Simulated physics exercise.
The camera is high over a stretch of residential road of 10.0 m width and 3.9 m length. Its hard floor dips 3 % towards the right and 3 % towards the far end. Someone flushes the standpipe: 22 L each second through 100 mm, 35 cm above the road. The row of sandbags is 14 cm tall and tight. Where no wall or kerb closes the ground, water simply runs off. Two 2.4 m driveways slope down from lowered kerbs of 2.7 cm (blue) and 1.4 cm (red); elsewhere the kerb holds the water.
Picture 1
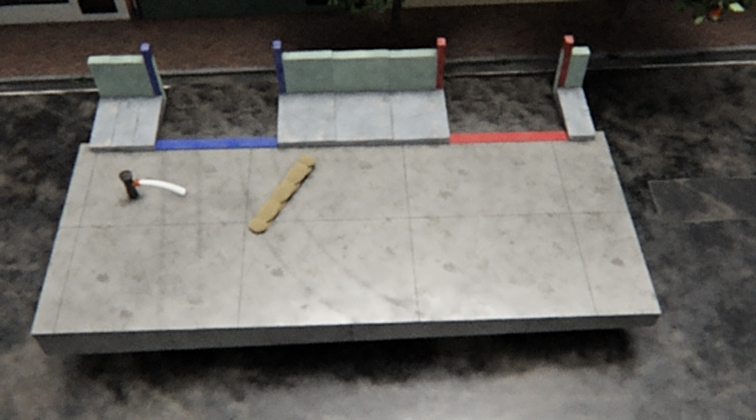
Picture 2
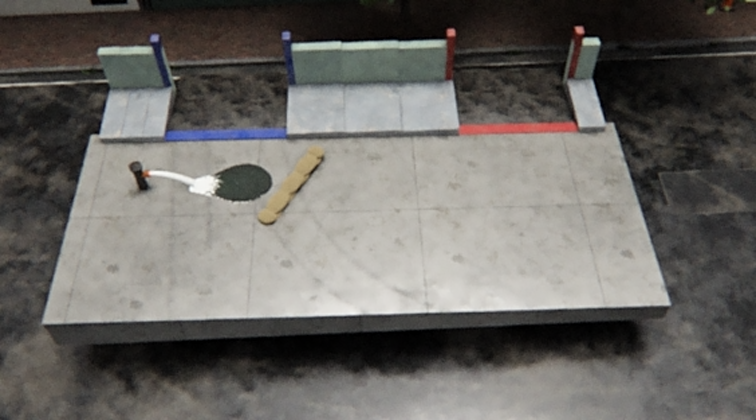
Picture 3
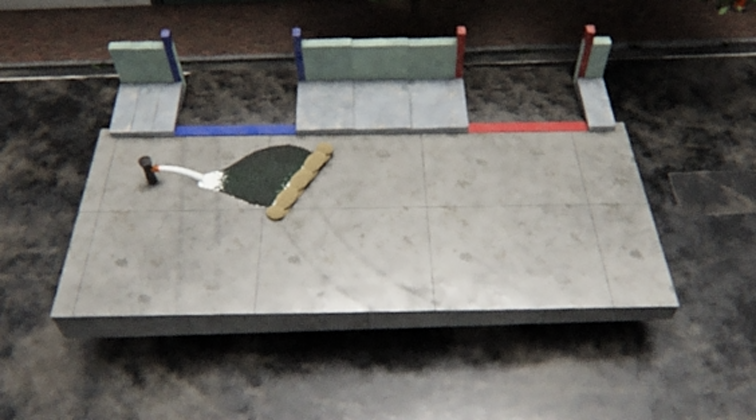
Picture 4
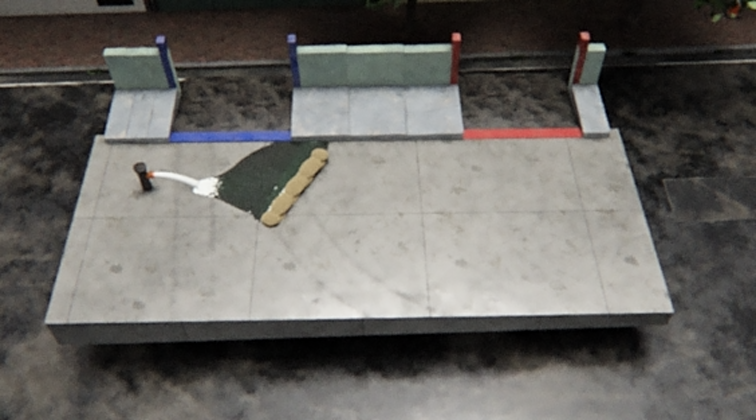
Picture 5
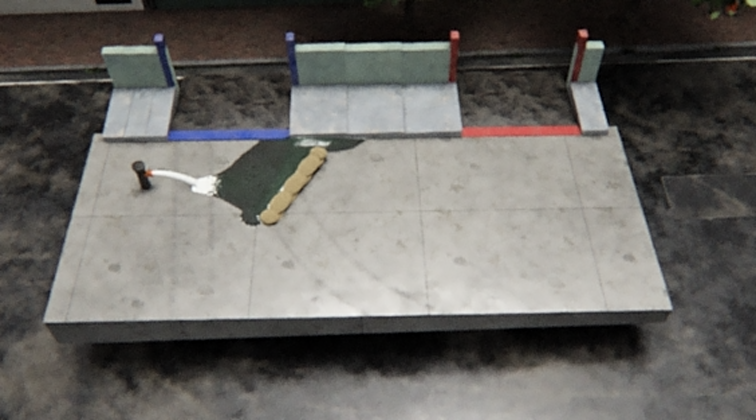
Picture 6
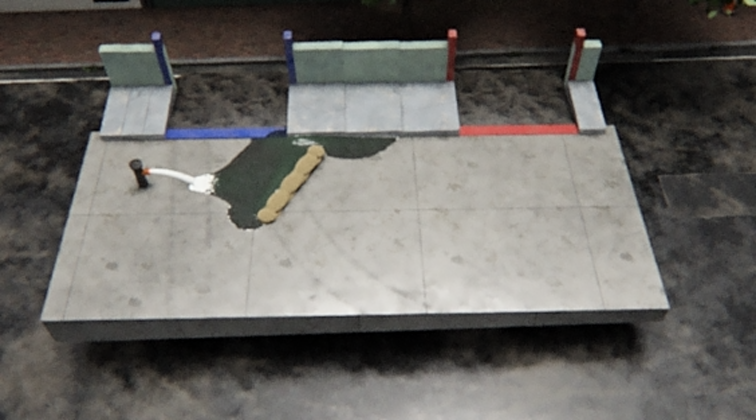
A grey slab of paved ground, seen from high above, lies on dark, mottled ground under a slightly shifting camera. Pale green-topped kerb blocks line its far edge, with blue and red posts and strips marking two gaps, while a small dark standpipe stands at left near a tan, lumpy diagonal bar. White water arcs rightward from the pipe, and a dark green sheet spreads to the bar, then creeps around its far end along the kerb.
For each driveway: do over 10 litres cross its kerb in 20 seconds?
The water let in: At the blue drive it goes over the limit; at the red drive it passes the limit.
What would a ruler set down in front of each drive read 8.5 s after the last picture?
Depths in cm: Blue 3.0, red 3.0.
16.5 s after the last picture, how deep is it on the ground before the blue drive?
About 3.0 cm.
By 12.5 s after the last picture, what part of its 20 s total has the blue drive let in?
About 65 per cent.
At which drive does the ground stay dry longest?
The red one.
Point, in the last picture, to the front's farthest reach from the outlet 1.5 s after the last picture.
At about (458, 139).
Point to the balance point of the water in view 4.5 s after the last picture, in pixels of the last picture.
At about (339, 160).
Then, 1.5 s after the last picture water covers 10 % of the floor and is deepest (10 cm) near (304, 141); blue drive 1.6 cm at the lowered kerb, 1 L in, red drive not reached.
Then, 4.5 s after the last picture water covers 20 % of the floor and is deepest (10 cm) near (304, 141); blue drive 2.5 cm at the lowered kerb, 4 L in, red drive 2.3 cm at the lowered kerb, 1 L in.
Then, 8.5 s after the last picture water covers 25 % of the floor and is deepest (10 cm) near (304, 141); blue drive 2.8 cm at the lowered kerb, 13 L in, red drive 2.8 cm at the lowered kerb, 17 L in.
Then, 12.5 s after the last picture water covers 25 % of the floor and is deepest (10 cm) near (304, 141); blue drive 2.9 cm at the lowered kerb, 26 L in, red drive 2.9 cm at the lowered kerb, 39 L in.
Then, 16.5 s after the last picture water covers 25 % of the floor and is deepest (10 cm) near (304, 141); blue drive 2.9 cm at the lowered kerb, 40 L in, red drive 2.9 cm at the lowered kerb, 63 L in.
